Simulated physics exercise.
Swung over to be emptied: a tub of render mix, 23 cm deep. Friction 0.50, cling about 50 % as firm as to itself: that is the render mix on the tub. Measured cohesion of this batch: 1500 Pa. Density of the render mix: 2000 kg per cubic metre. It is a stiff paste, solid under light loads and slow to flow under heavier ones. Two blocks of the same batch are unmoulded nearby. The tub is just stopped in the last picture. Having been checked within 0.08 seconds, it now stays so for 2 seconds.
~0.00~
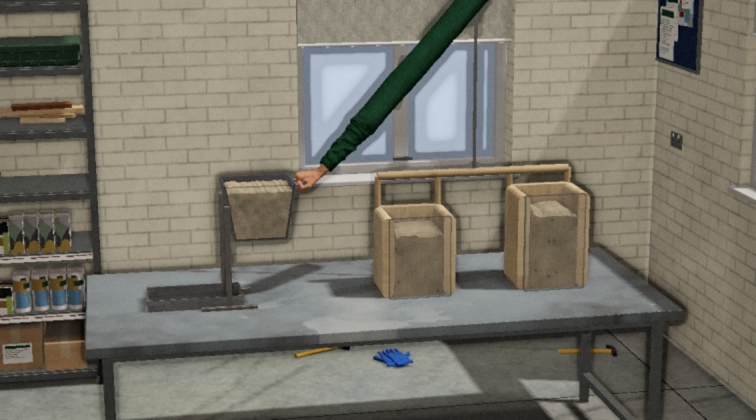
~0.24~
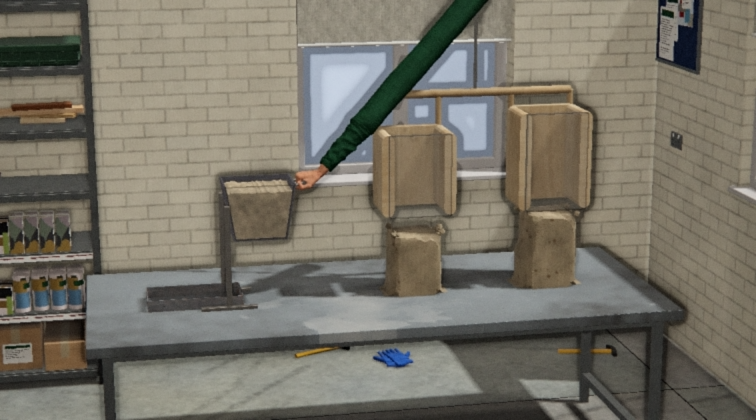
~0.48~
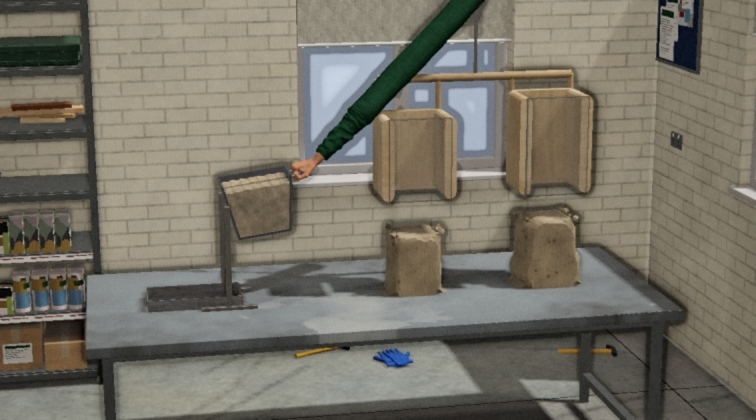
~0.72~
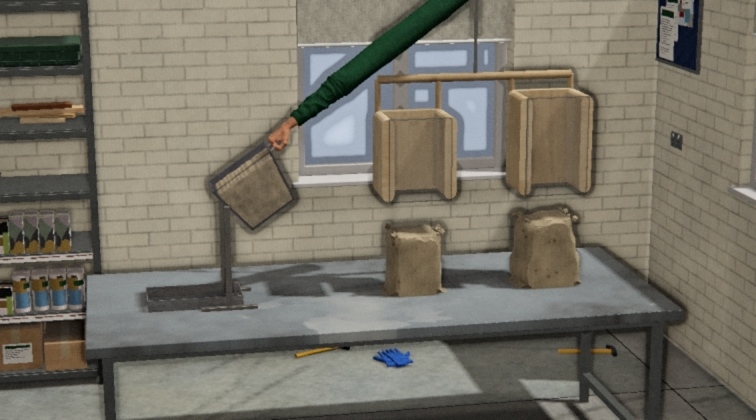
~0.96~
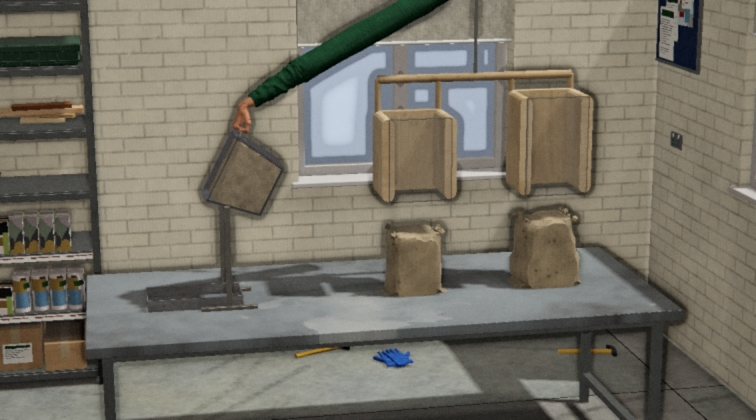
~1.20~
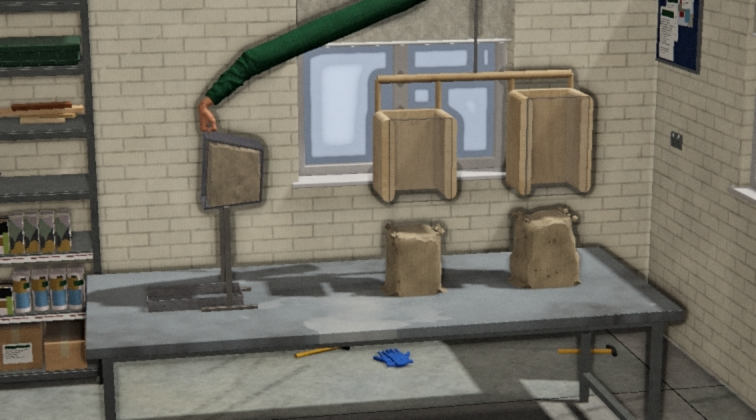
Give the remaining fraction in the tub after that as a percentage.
Close to 100 per cent.
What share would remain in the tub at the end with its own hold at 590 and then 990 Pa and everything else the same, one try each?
The two runs give near 45 % and near 60 % respectively.
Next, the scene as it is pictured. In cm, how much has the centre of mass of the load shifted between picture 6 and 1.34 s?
Roughly 1 cm.
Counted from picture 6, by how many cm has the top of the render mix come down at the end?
Roughly 2 cm.
By 1.34 s, the tub is at 86 degrees and holds 100 %.
By 1.51 s, the tub is at 86 degrees and holds 100 %.
By 1.68 s, the tub is at 86 degrees and holds 100 %.
By 1.85 s, the tub is at 86 degrees and holds 100 %.
By 3.20 s, at the end, the tub is at 86 degrees and holds 100 %.
